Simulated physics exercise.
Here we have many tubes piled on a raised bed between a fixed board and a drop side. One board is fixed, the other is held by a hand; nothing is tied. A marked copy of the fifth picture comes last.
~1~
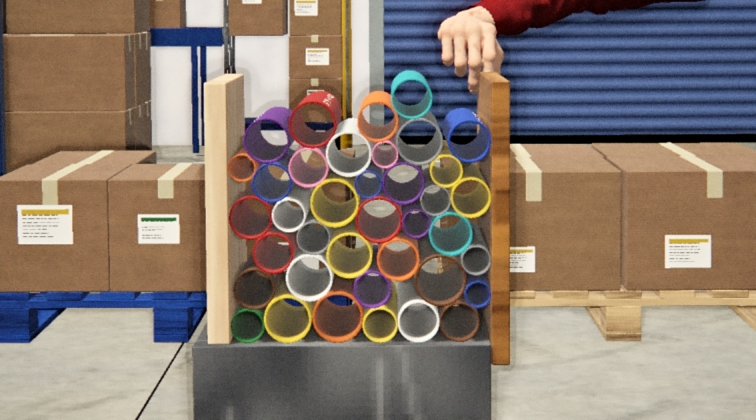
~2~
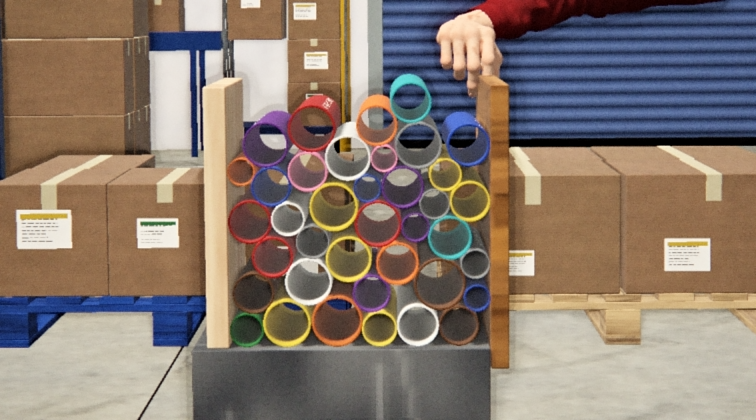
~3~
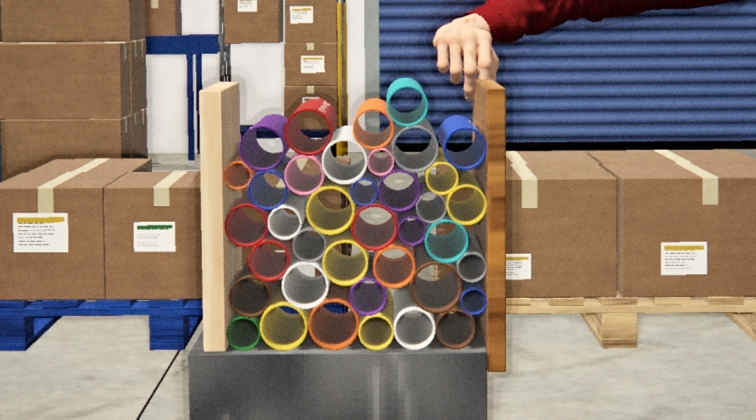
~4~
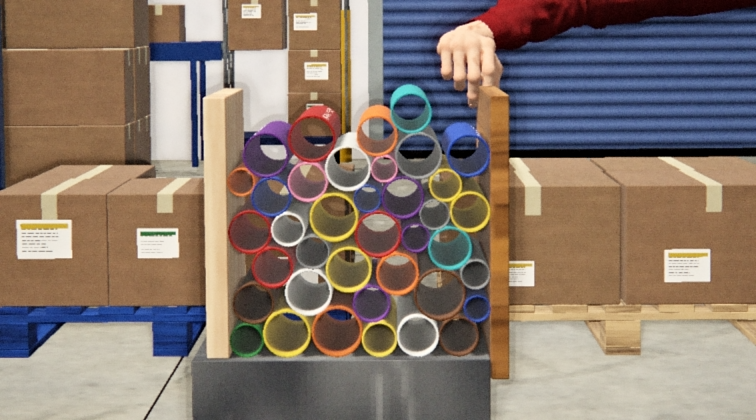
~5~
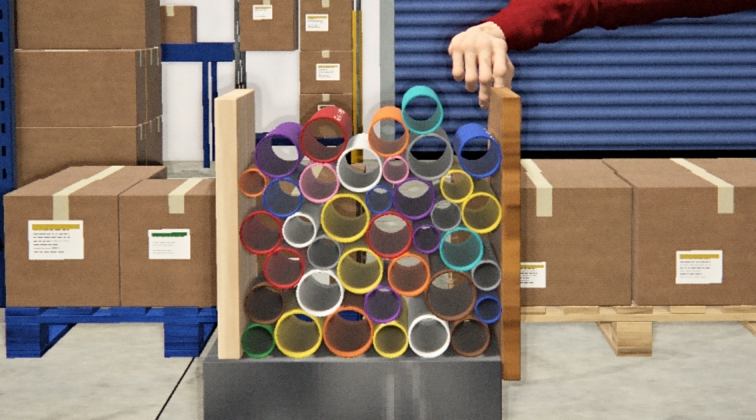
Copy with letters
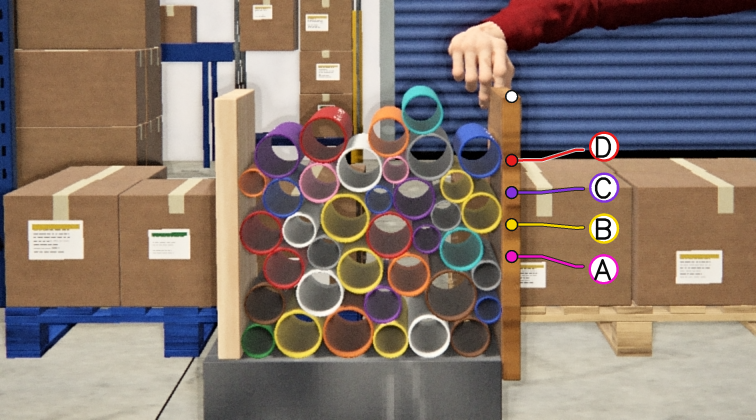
The clip shows colourful tubes stacked between two upright boards on a grey base, with cardboard boxes behind. A hand rests at the top of the right board, and the tubes stay still while the view shifts slightly.
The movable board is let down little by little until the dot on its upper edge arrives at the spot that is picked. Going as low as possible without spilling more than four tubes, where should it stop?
Down to B.
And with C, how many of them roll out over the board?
It comes to none.
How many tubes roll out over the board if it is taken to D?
It comes to none.
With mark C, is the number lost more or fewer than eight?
At C, fewer than eight.
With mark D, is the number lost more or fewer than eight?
It loses fewer than eight.
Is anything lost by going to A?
Yes.
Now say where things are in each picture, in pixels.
A brown tube (459, 322); a yellow tube (350, 256); a grey tube (314, 238), in the first frame.
A grey tube (313, 242); a blue tube (477, 298), in the second frame.
A purple tube (399, 191); a pink tube (381, 162), in the third frame.
An orange tube (377, 136); side board (492, 221), in the fourth frame.
A green tube (258, 341); a brown tube (470, 337); a yellow tube (360, 271), in the fifth frame.
On the marked copy, A at (511, 257); B at (511, 225); C at (511, 192); D at (511, 160); the white dot at (511, 96).
Following B. Soon after the start, top of the board (502, 157).
Later, top of the board (502, 223).
In the end, top of the board (502, 224), one out over the board.
As for the rest, A more than four out over the board; C none out over the board; D none out over the board.
